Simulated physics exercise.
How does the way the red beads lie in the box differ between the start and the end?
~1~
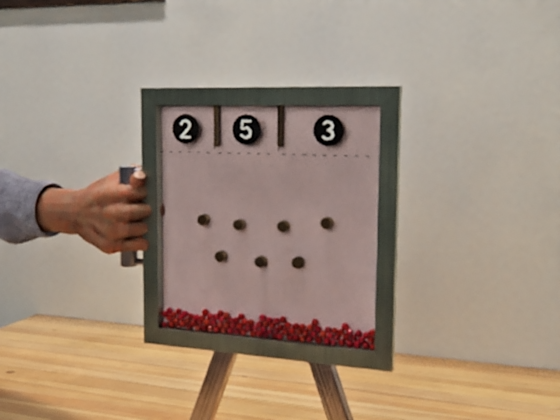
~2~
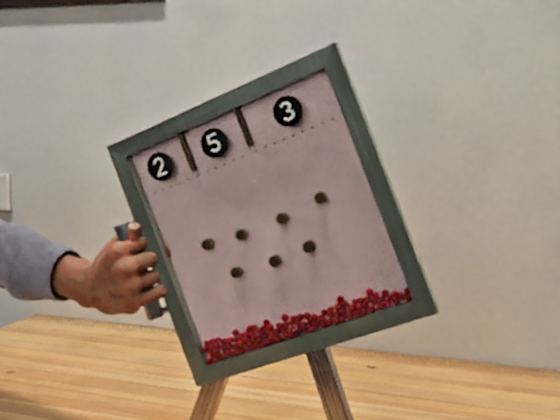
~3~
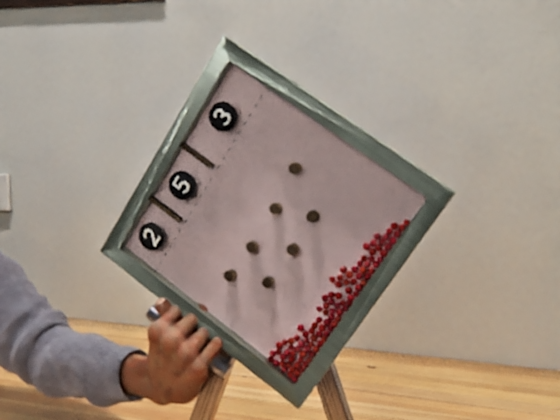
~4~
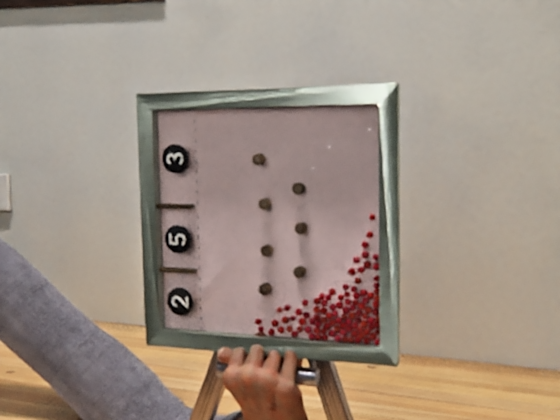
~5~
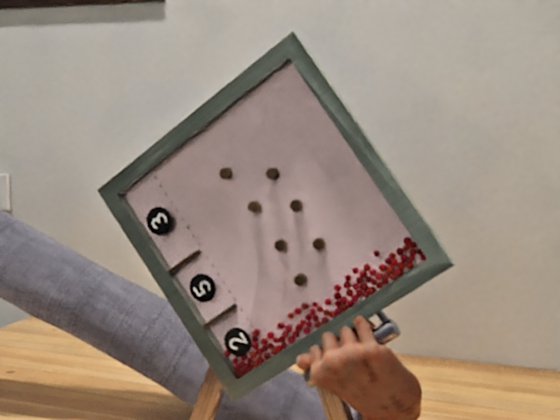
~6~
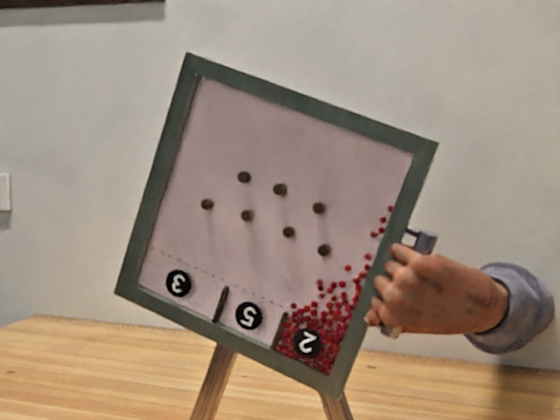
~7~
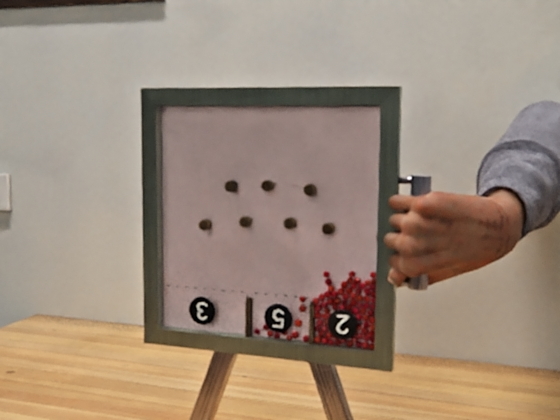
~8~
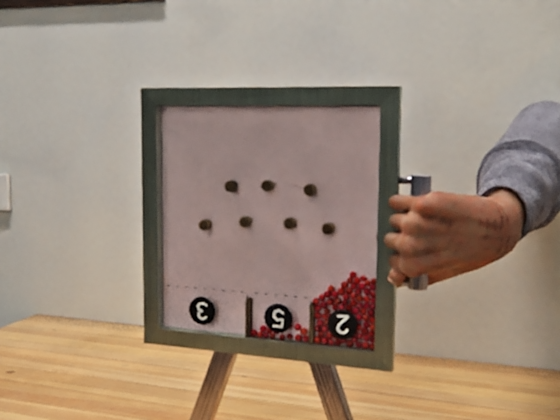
At the start the beads lie in a thin layer along the whole bottom edge, opposite the numbered pockets. At the end they are heaped at the lower right, mostly in and above the pocket marked two, with a few in the pocket marked five.
